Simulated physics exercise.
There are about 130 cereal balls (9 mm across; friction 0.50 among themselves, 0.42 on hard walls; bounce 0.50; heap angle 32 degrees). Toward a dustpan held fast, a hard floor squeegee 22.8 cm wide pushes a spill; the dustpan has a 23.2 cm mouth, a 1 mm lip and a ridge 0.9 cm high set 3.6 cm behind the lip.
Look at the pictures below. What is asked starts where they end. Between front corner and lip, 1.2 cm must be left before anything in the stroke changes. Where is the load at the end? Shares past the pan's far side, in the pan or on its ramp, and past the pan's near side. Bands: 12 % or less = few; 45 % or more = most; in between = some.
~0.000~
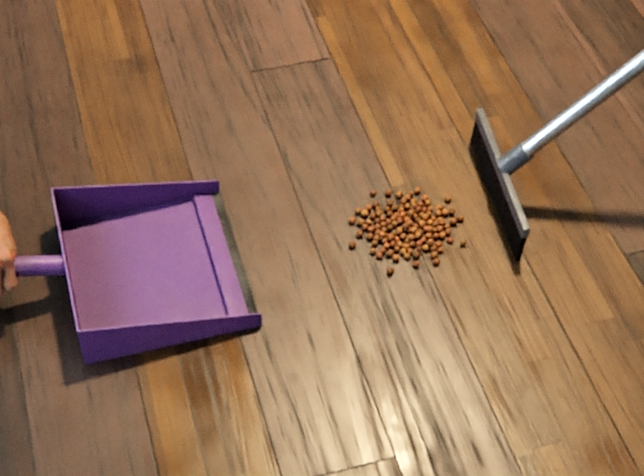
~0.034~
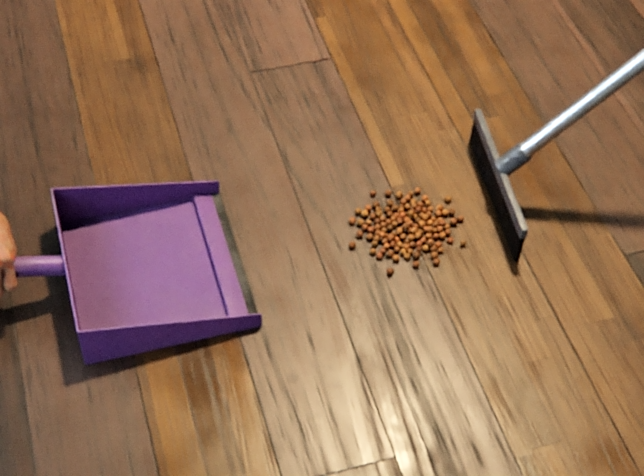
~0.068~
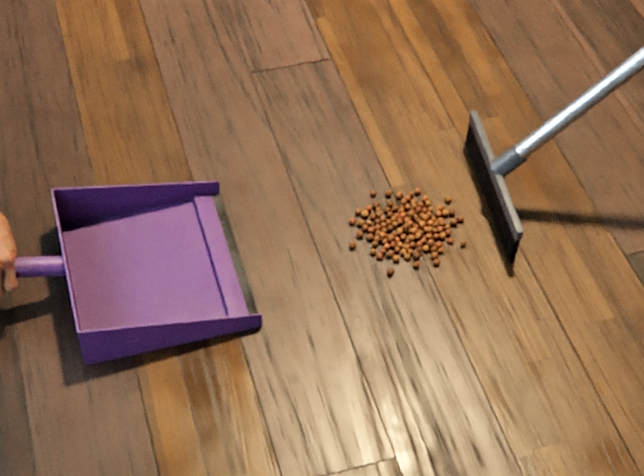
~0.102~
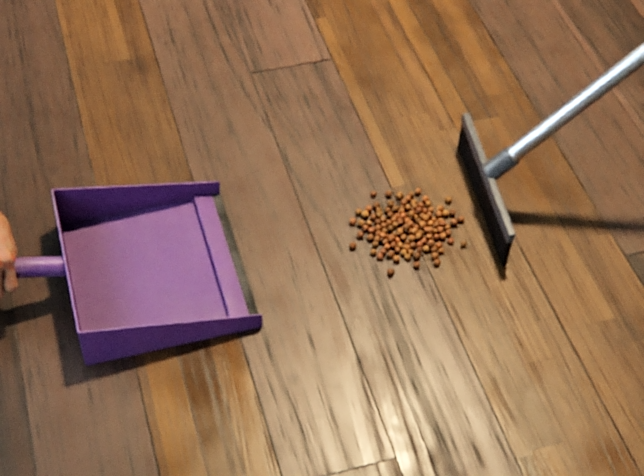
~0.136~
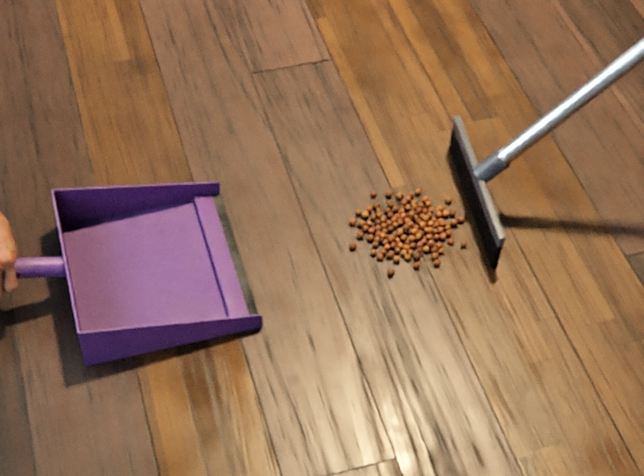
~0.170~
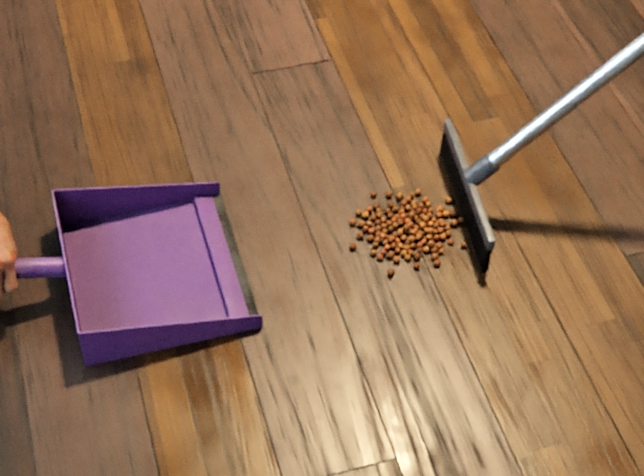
Shares - far side: Few; pan: Some; near side: Few.
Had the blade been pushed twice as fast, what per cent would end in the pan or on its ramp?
About 50 per cent.
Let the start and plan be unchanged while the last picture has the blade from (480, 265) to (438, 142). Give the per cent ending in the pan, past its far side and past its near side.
You'd see pan at 15, far at 0 and near at 20.
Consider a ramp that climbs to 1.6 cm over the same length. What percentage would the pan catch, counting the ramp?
Close to 35 per cent then.
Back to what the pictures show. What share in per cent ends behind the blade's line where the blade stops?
Close to 0 percent.
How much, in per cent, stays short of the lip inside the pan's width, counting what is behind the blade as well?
Some 60 per cent end up there.
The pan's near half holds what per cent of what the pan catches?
Roughly 80 per cent.
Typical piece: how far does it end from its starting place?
24 cm, roughly.
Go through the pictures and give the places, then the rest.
Blade from (525, 233) to (479, 116), moved 0.0 cm, 0 of the pieces shifted so far; middle of the pieces at (410, 223); pan at (142, 276), in the first frame.
Blade from (523, 234) to (477, 117), moved 0.2 cm, 0 of the pieces shifted so far; middle of the pieces at (410, 224), in the second frame.
Blade from (518, 236) to (473, 118), moved 1.0 cm, 0 of the pieces shifted so far; middle of the pieces at (410, 224), in the third frame.
Blade from (510, 238) to (465, 121), moved 2.2 cm, 0 of the pieces shifted so far; middle of the pieces at (410, 224), in the fourth frame.
Blade from (500, 242) to (456, 124), moved 3.7 cm, 0 of the pieces shifted so far; middle of the pieces at (410, 225), in the fifth frame.
Blade from (490, 245) to (447, 126), moved 5.1 cm, 0 of the pieces shifted so far; middle of the pieces at (410, 225); pan at (143, 277). The blade's pace is about 0.43 m/s, heading 5 degrees towards the viewer's side, in the sixth frame.
After 0.50 s, middle of the blade 18 cm from the lip; 0 % over the lip, far side 0 %, near side 0 %.
After 0.72 s, middle of the blade 8 cm from the lip; 0 % over the lip, far side 0 %, near side 0 %.
After 1.06 s, middle of the blade 3 cm from the lip; 40 % over the lip, far side 0 %, near side 5 %.
By 1.5 s all is still; far side 0 %, pan 35 %, near side 5 %, in front of the lip or behind the blade 60 %.
